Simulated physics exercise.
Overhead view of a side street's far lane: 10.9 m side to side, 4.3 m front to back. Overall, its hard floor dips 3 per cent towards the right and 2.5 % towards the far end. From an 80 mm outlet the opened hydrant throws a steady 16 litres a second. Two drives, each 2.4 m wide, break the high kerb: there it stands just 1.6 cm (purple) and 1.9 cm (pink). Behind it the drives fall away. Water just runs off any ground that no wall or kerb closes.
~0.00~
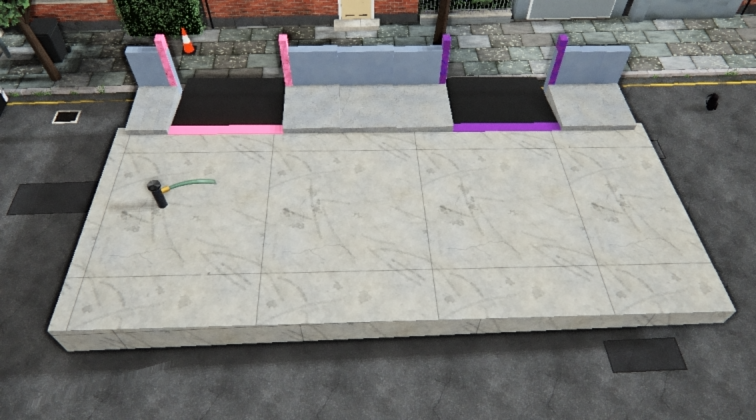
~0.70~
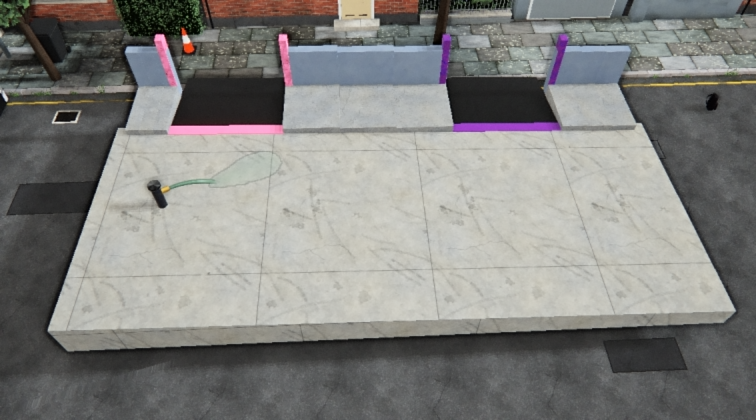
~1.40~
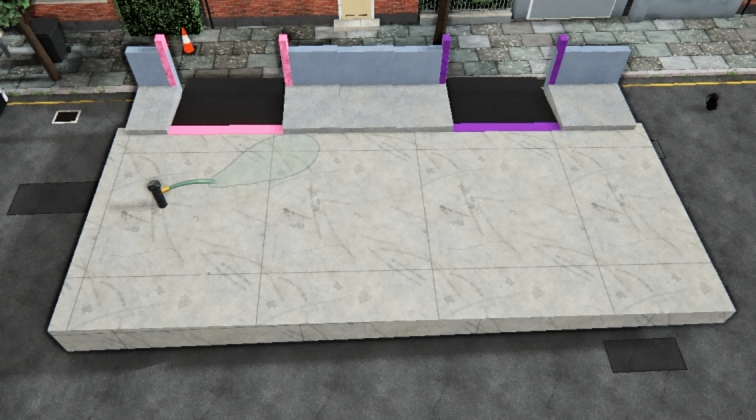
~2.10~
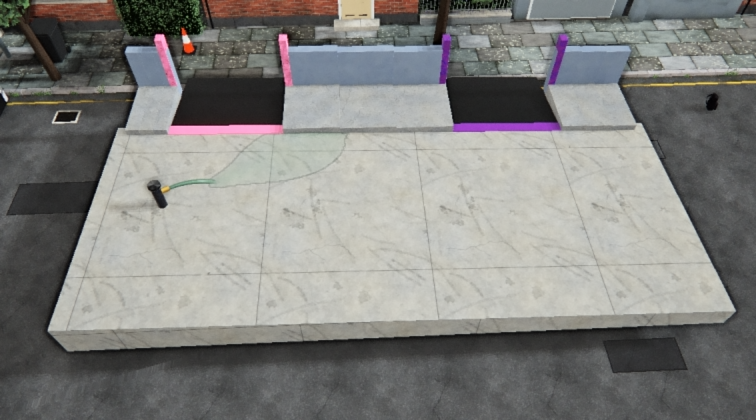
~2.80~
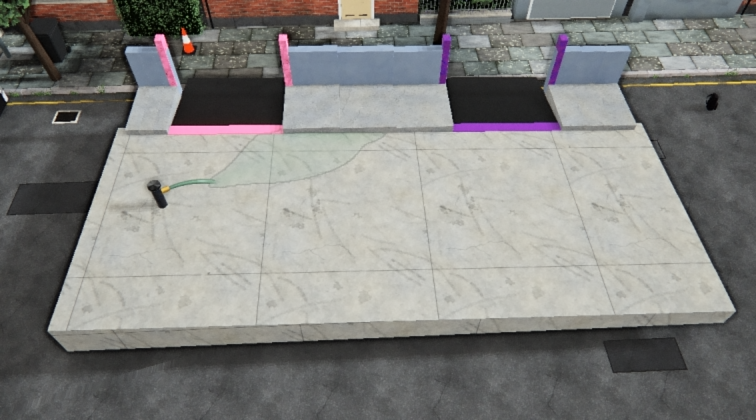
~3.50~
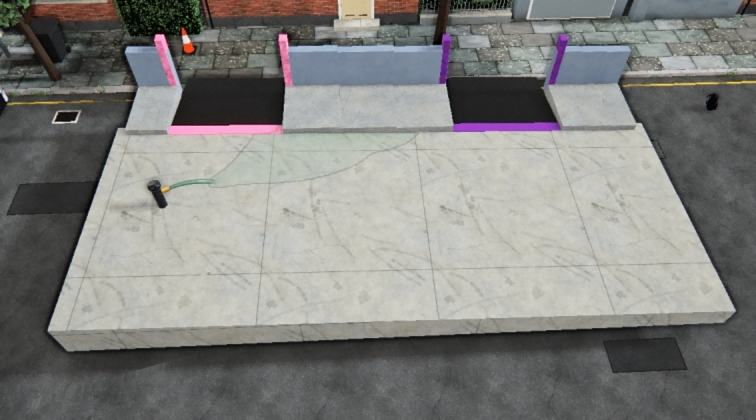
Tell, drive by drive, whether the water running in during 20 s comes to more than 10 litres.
My guess is the purple driveway crosses the threshold, my guess is the pink driveway stays shy of the threshold.
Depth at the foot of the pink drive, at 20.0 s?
Depth: Approx. 0.6 cm.
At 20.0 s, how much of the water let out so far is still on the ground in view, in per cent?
52 %.
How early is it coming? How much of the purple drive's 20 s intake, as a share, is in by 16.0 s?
Around 65 per cent of it is in by then.
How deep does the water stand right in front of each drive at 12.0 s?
Depth (cm) - purple: 2.5, pink: 0.6.
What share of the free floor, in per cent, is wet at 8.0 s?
I'd say some 15 in a hundred.
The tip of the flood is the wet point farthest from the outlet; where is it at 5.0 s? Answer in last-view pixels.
The front reaches farthest at about (476, 136).
After 5.0 s water covers 10 % of the floor and is deepest (4 cm) near (309, 138); purple driveway not reached, pink driveway not reached.
After 8.0 s water covers 15 % of the floor and is deepest (4 cm) near (300, 138); purple driveway 2.5 cm at the lowered kerb, 1 L in, pink driveway not reached.
After 12.0 s water covers 20 % of the floor and is deepest (4 cm) near (300, 138); purple driveway 2.7 cm at the lowered kerb, 10 L in, pink driveway not reached.
After 16.0 s water covers 20 % of the floor and is deepest (4 cm) near (300, 138); purple driveway 2.7 cm at the lowered kerb, 21 L in, pink driveway not reached.
After 20.0 s water covers 20 % of the floor and is deepest (4 cm) near (300, 138); purple driveway 2.7 cm at the lowered kerb, 33 L in, pink driveway not reached.
